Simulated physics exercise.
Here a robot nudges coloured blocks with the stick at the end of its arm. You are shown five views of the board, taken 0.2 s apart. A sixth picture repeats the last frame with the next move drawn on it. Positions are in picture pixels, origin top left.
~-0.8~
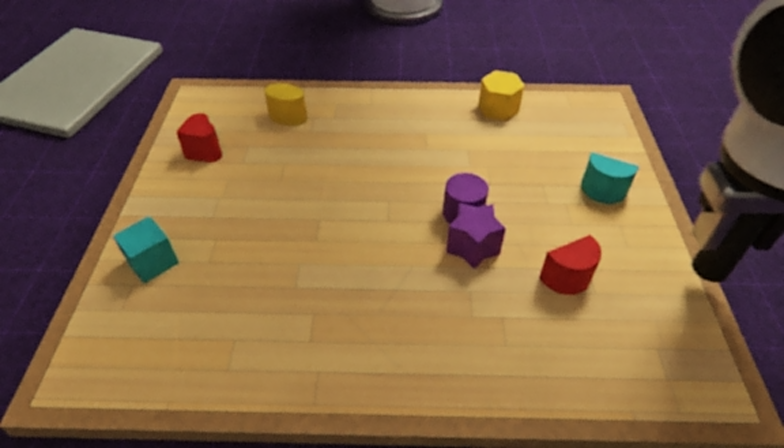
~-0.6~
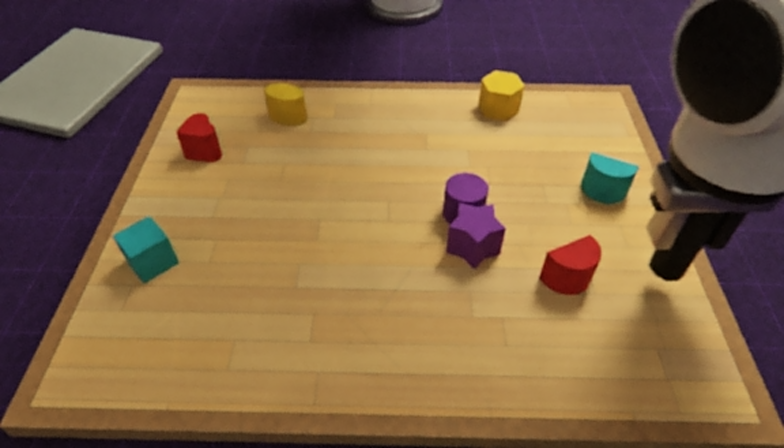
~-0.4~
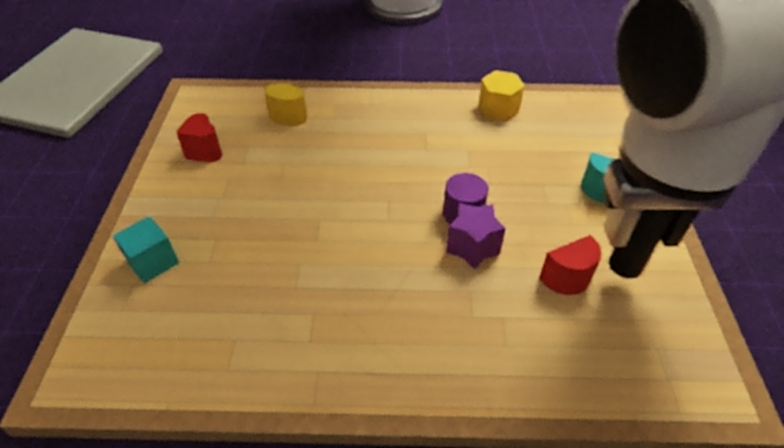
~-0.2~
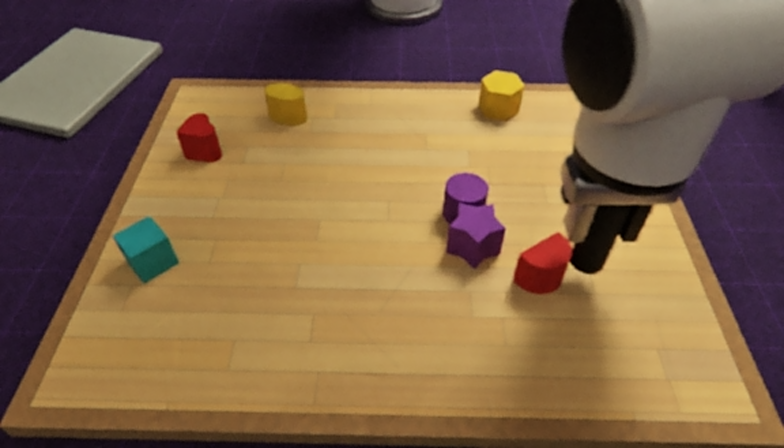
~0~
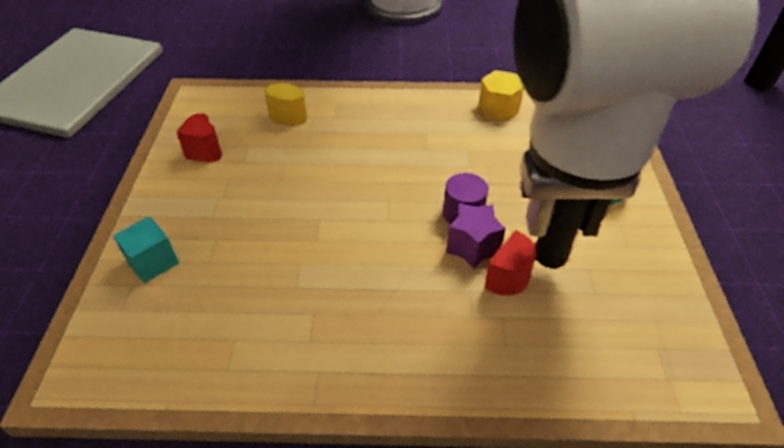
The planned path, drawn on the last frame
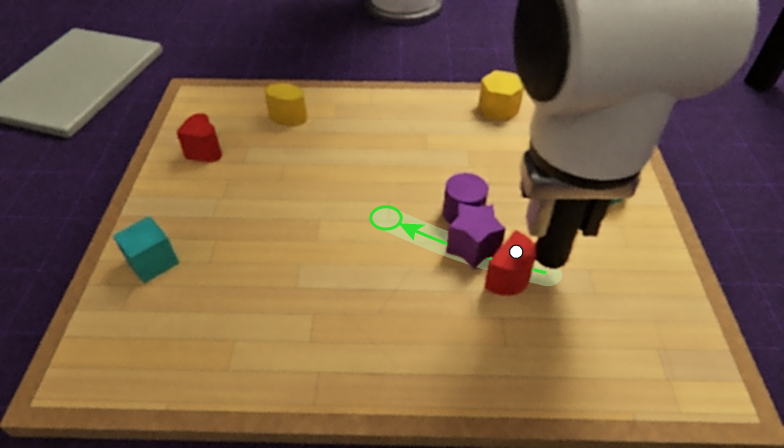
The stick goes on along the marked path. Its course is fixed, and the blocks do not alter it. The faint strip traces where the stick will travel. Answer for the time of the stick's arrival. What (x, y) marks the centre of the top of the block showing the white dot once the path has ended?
My best guess is (475, 258).
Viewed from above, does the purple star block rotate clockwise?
Answer: Yes.
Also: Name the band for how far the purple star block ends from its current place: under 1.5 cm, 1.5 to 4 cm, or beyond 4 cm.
Once the path ends, it will sit over 4 cm from where it is now.
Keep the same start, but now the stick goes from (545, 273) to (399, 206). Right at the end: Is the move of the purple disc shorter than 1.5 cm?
Answer: No.
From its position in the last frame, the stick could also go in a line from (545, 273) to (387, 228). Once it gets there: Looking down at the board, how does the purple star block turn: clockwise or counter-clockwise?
My prediction: CW.
Drawn move, from (545, 273) through (487, 257) and (434, 239) to (386, 218); the dot is on the red half-round block.
The first path, step by step. One third of the way, stick at (490, 240); purple disc at (463, 183); purple star block at (451, 212); red half-round block at (476, 258), turned 40° anticlockwise.
Two thirds of the way, stick at (435, 222); purple disc at (461, 181); purple star block at (407, 196), turned 55° clockwise; red half-round block at (475, 258), turned 45° anticlockwise.
At the end, stick at (386, 201); purple disc at (461, 181); purple star block at (361, 175), turned 55° clockwise; red half-round block at (475, 258), turned 45° anticlockwise.
